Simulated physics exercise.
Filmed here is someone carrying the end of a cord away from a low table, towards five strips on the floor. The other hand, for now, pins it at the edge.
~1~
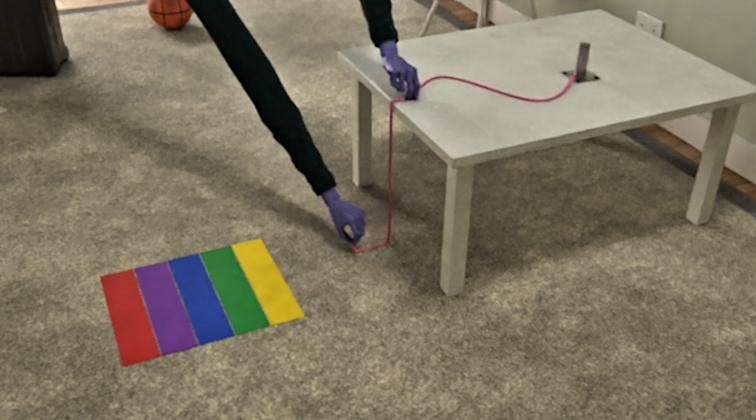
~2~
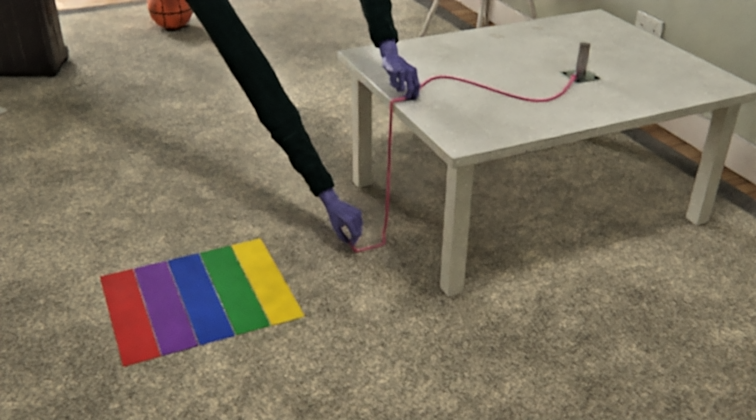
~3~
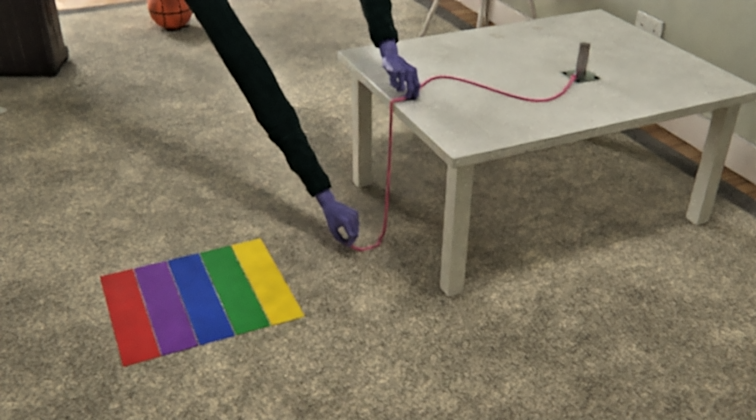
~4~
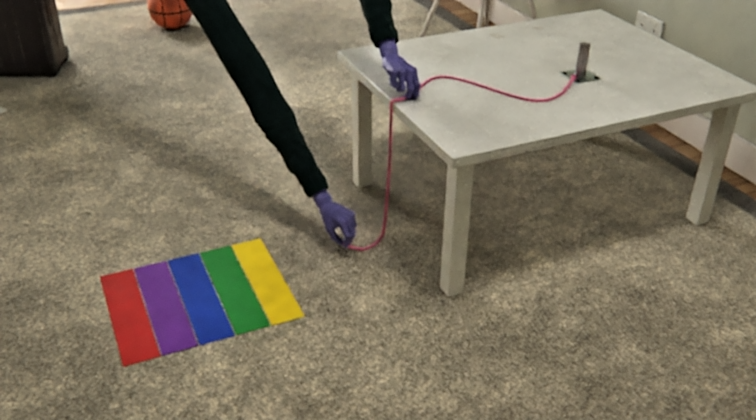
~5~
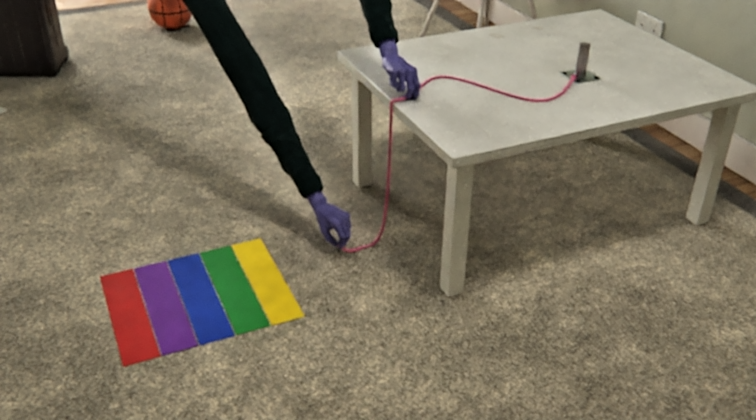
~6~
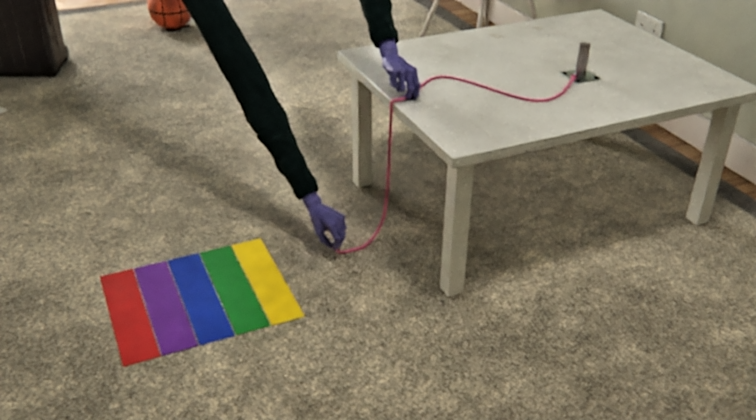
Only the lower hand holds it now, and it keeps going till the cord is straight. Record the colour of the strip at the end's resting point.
Resting point: Purple strip.
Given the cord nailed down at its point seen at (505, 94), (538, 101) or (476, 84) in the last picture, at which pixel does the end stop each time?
Estimated pixels in sequence: (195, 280), (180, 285) and (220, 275).
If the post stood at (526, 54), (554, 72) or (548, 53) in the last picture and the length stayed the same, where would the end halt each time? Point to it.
Approximate places, in that order: (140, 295), (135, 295), (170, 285).
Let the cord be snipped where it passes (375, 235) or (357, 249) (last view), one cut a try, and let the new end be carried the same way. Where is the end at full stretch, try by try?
Result 1: (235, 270). Result 2: (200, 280).
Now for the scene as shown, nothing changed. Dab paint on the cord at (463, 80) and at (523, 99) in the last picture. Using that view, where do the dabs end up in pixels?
Roughly (428, 100) for the first and (492, 90) for the second.
A little later, end near (218, 276); over green.
Next, end near (182, 285); over blue.
When it is tight, end near (161, 290); over purple. It gets as far as the purple strip.
